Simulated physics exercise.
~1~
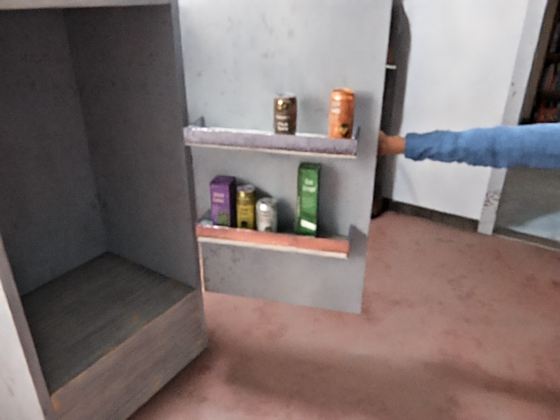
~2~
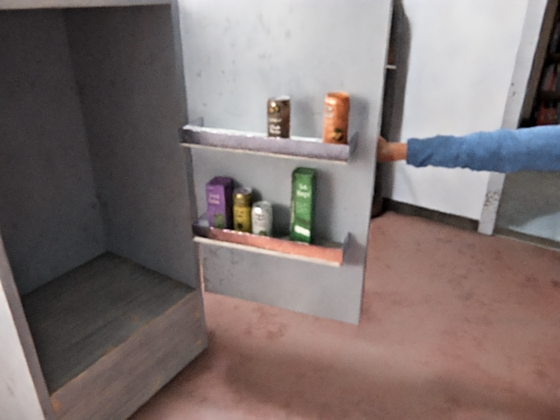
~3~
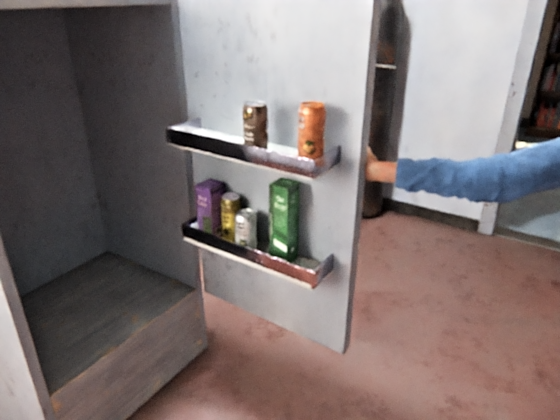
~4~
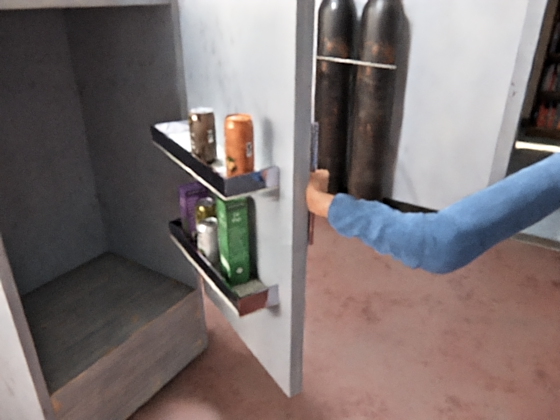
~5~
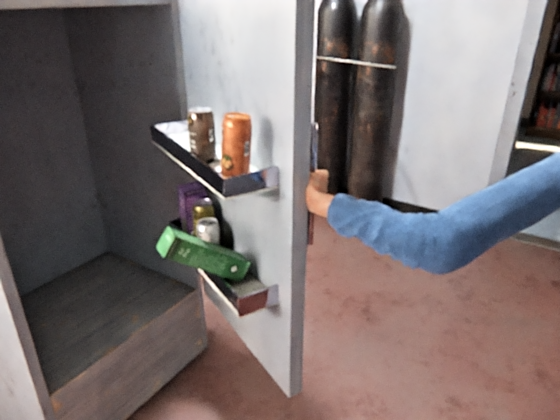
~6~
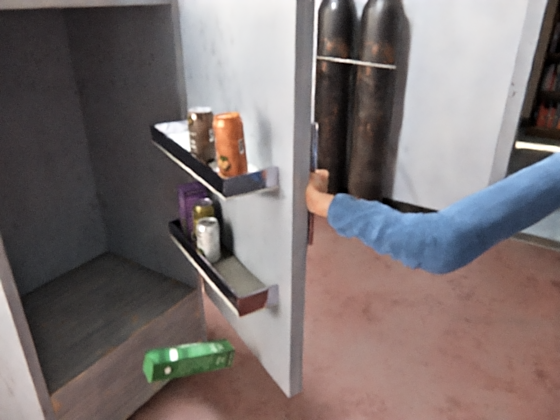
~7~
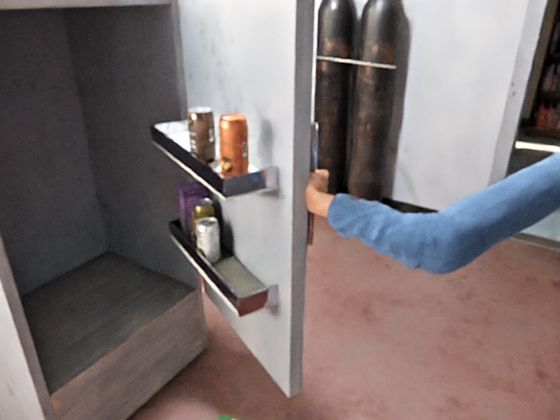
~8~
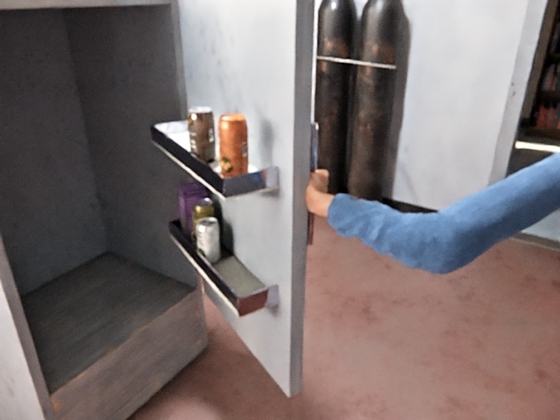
A green carton topples off a locker door rack and falls as a hand swings the door.
